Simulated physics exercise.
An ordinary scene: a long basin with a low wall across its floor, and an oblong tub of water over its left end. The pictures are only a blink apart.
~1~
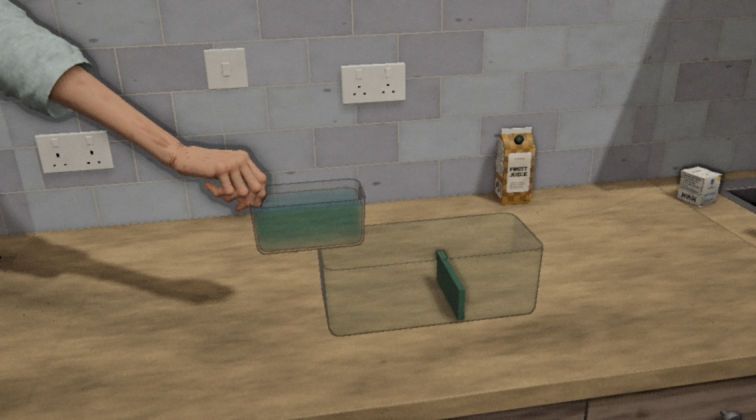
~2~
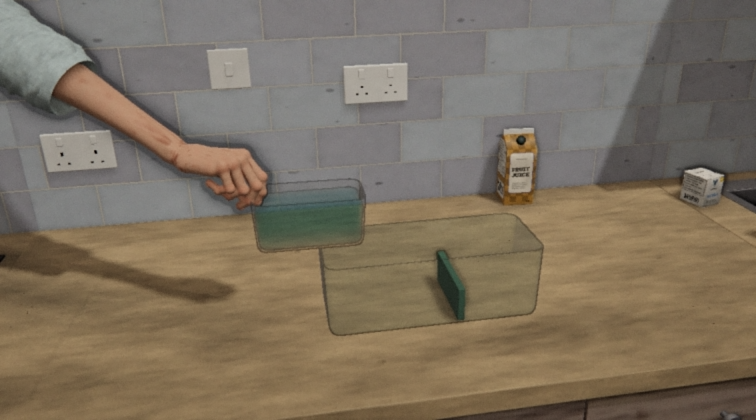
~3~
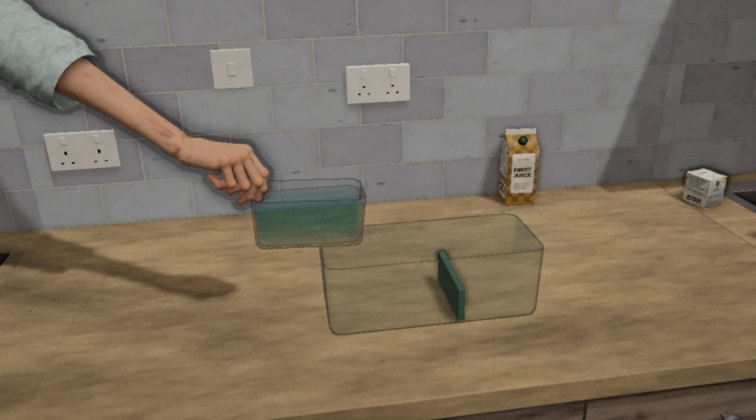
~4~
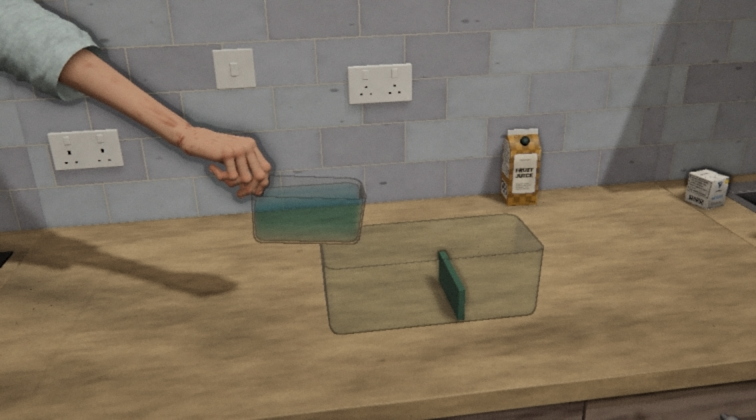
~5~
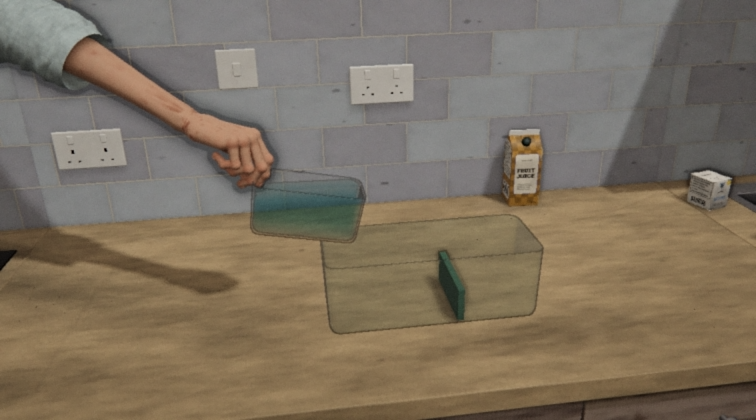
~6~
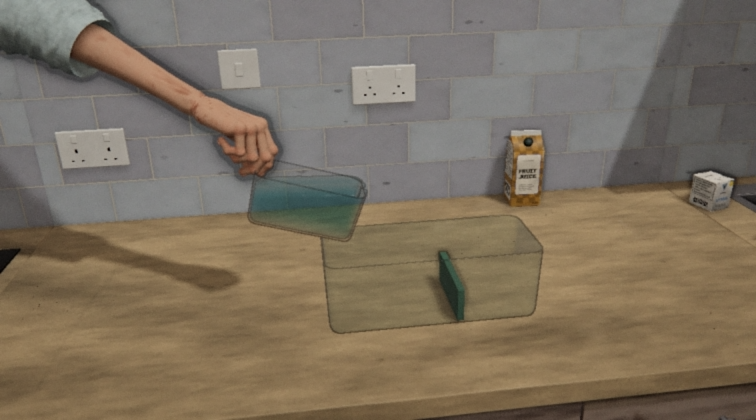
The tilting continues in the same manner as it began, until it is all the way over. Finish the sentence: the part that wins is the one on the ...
... left.
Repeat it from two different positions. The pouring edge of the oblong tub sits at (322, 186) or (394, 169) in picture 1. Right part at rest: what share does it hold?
It works out to around 5 % and then around 75 %.
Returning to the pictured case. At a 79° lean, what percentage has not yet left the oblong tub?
Around 30 in a hundred.
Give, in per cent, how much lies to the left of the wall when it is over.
I'd put it near 80 per cent.
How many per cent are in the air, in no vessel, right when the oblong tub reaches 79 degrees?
About 40 per cent.
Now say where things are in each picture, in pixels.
In the first frame, tilt 0°; pouring edge (362, 189); surface from (252, 204) to (360, 195); the long basin's rim runs from (320, 251) to (529, 230); the wall's top is at (450, 270).
In the second frame, tilt 1°; pouring edge (362, 189); surface from (253, 203) to (360, 194).
In the third frame, tilt 3°; pouring edge (363, 190); surface from (255, 201) to (361, 192).
In the fourth frame, tilt 6°; pouring edge (363, 190); surface from (254, 197) to (361, 190).
In the fifth frame, tilt 11°; pouring edge (363, 190); surface from (254, 192) to (362, 186).
In the sixth frame, tilt 17°; pouring edge (363, 190); surface from (253, 186) to (361, 185); 2 per cent is over the edge.
A moment on, the tilt is 79° and 32 per cent is still to pour, 26 is left of the wall and 0 right of it.
Next, the tilt is 115° and 2 per cent is still to pour, 75 is left of the wall and 13 right of it.
Then the tilt is 122° and 0 per cent is still to pour, 84 is left of the wall and 13 right of it.
Later the tilt is 122° and 0 per cent is still to pour, 82 is left of the wall and 14 right of it.
At rest 82 per cent lies left of the wall, 15 right of it and 3 outside.
